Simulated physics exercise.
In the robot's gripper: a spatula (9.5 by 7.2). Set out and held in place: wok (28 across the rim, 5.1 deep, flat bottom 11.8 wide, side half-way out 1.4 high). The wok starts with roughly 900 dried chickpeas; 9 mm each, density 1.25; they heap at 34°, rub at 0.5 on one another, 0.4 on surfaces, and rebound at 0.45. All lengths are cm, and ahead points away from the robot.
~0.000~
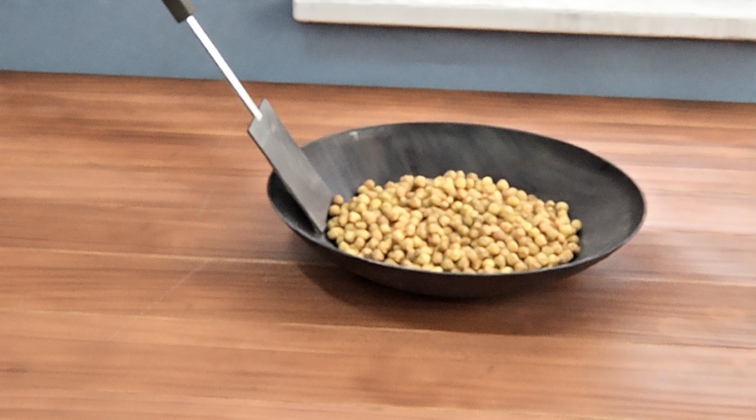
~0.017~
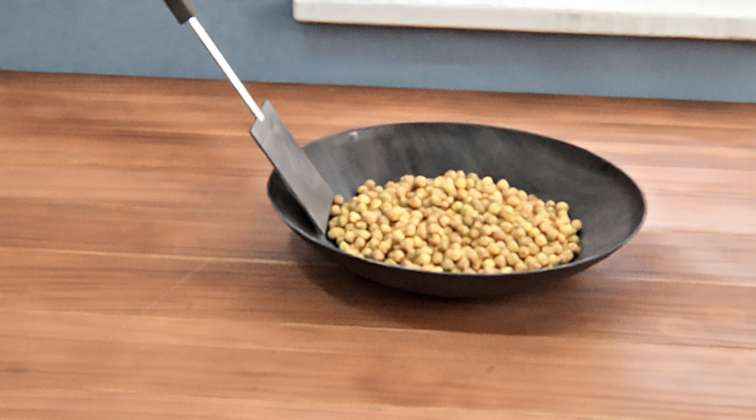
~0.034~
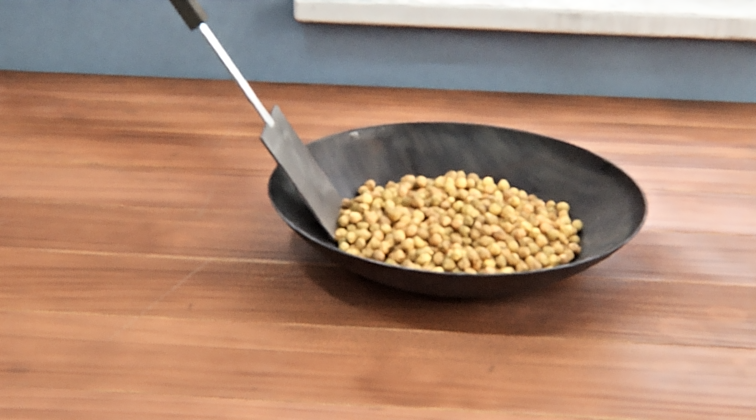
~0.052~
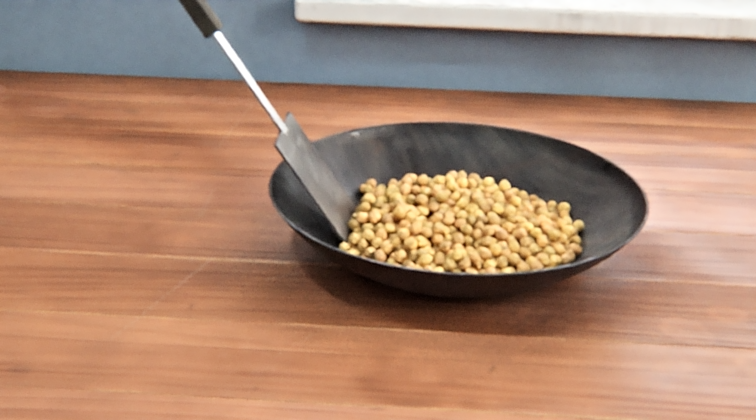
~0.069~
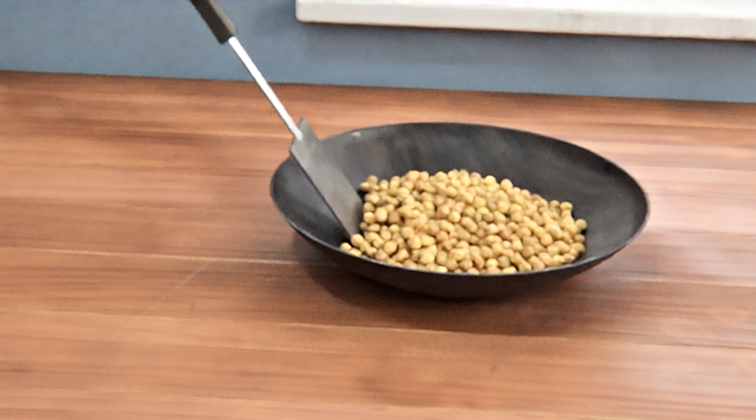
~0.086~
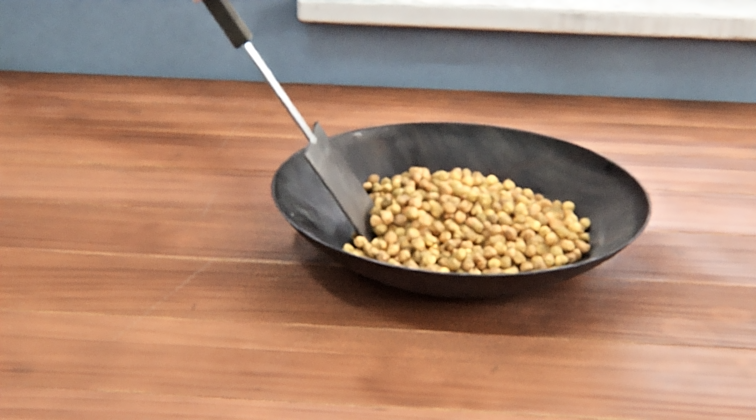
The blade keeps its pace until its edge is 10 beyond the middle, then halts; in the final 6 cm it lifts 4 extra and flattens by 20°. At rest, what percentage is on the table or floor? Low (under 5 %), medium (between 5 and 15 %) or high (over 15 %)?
Answer: Medium; between 5 and 15 % of the dried chickpeas finish on the table or floor.
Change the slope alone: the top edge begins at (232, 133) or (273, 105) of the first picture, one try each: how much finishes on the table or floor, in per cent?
About 15 and 10 per cent.
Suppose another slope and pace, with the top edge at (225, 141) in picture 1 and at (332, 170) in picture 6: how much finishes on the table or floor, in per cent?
About 25 per cent.
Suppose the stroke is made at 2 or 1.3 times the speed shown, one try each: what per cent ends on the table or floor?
Some 25 and 15 per cent.
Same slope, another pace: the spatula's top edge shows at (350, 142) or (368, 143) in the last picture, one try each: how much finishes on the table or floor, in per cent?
Some 25 and 30 per cent.
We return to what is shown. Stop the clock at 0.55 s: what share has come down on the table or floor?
Some 10 per cent.
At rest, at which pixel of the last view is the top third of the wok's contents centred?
At about (564, 218).
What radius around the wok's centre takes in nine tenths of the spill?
Some 35 cm.
After 0.19 s, sloping 56°, highest piece 4 above the table; 900 in the wok.
After 0.30 s, sloping 50°, highest piece 6 above the table; 900 in the wok.
After 0.55 s, sloping 36°, highest piece 5 above the table; 806 in the wok, 94 on the table or floor.
After 1.60 s, sloping 36°, highest piece 5 above the table; 806 in the wok, 94 on the table or floor.
In the end, 806 in the wok, 94 on the table or floor. That is 10 % on the table or floor.
